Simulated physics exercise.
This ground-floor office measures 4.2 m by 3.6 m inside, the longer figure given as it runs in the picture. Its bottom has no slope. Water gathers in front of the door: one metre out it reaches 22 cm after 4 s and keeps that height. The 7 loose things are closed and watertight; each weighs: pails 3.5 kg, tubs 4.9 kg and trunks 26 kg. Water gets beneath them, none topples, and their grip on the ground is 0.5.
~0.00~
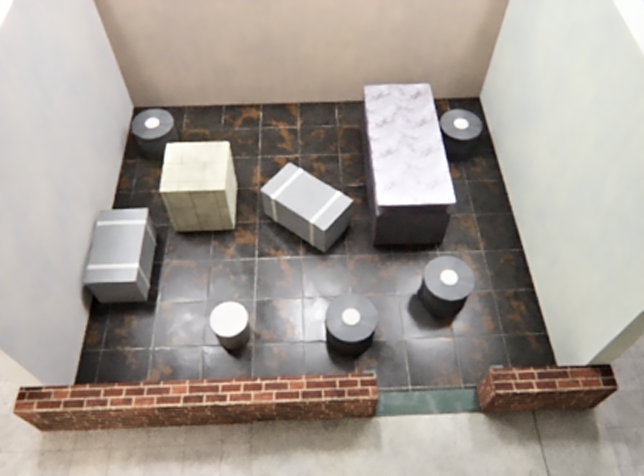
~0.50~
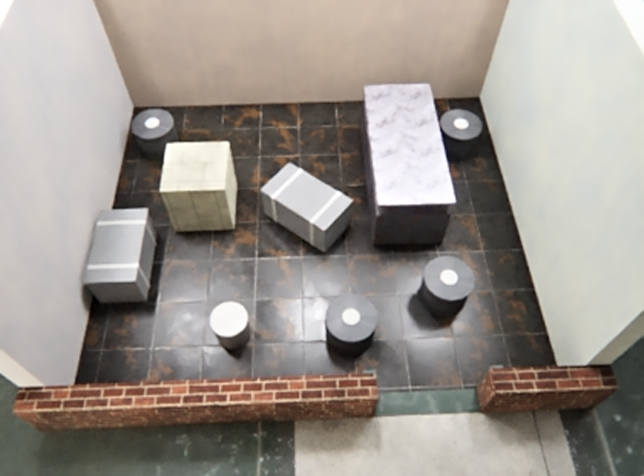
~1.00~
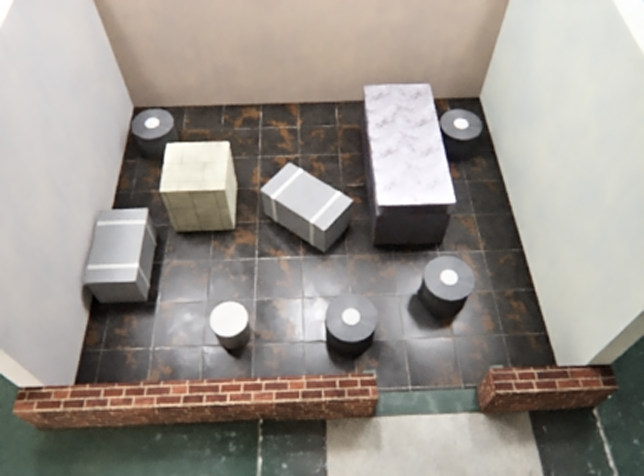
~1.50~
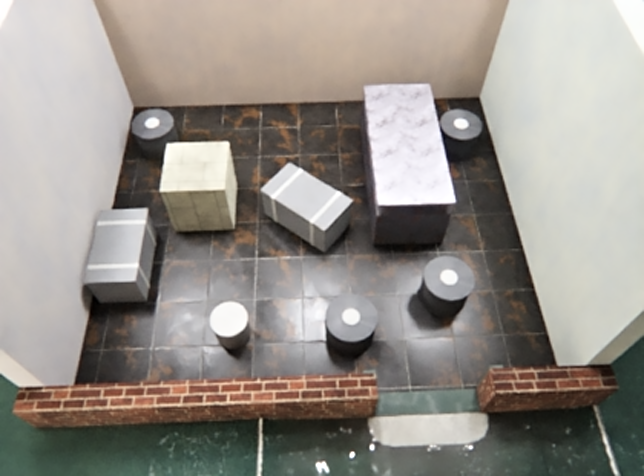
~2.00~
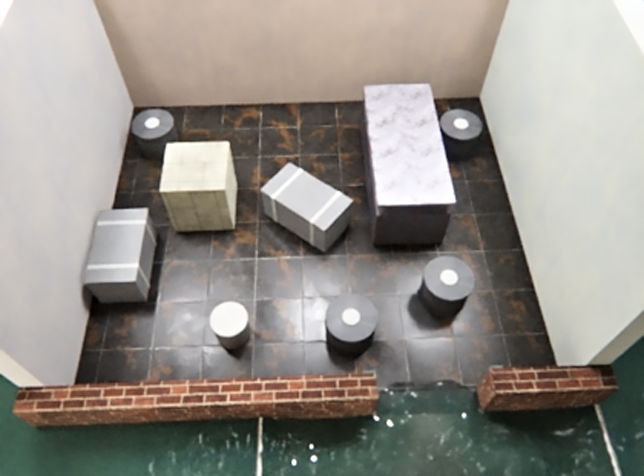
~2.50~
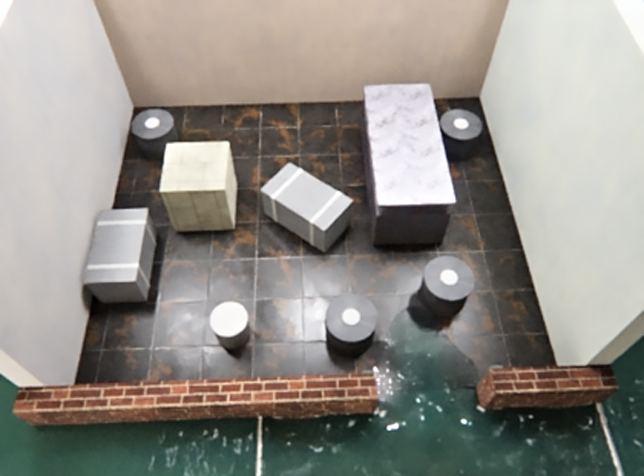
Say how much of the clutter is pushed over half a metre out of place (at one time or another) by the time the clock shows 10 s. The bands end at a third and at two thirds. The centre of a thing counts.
It is one to two thirds.
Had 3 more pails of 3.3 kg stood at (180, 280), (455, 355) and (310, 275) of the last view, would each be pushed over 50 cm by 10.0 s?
In that order: Over, past it, past it.
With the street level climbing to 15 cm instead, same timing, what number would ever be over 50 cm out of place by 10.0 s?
In that case 3 of them.
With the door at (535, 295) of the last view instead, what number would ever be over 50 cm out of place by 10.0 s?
Then 6.
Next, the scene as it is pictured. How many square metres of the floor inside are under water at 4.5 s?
Some 4.5 m2.
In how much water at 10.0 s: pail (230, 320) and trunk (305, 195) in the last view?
About 5 and 5 cm.
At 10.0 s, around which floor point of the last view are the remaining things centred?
Around (208, 218).
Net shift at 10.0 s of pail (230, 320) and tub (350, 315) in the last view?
In turn: 20 cm, 80 cm.
After 3.5 s 0 of 7 are over 50 cm from their spots; 0 afloat.
After 4.5 s 2 of 7 are over 50 cm from their spots; 1 afloat.
After 7.0 s 3 of 7 are over 50 cm from their spots; 2 afloat.
After 10.0 s 3 of 7 are over 50 cm from their spots, and 3 have been at some point; 5 afloat.
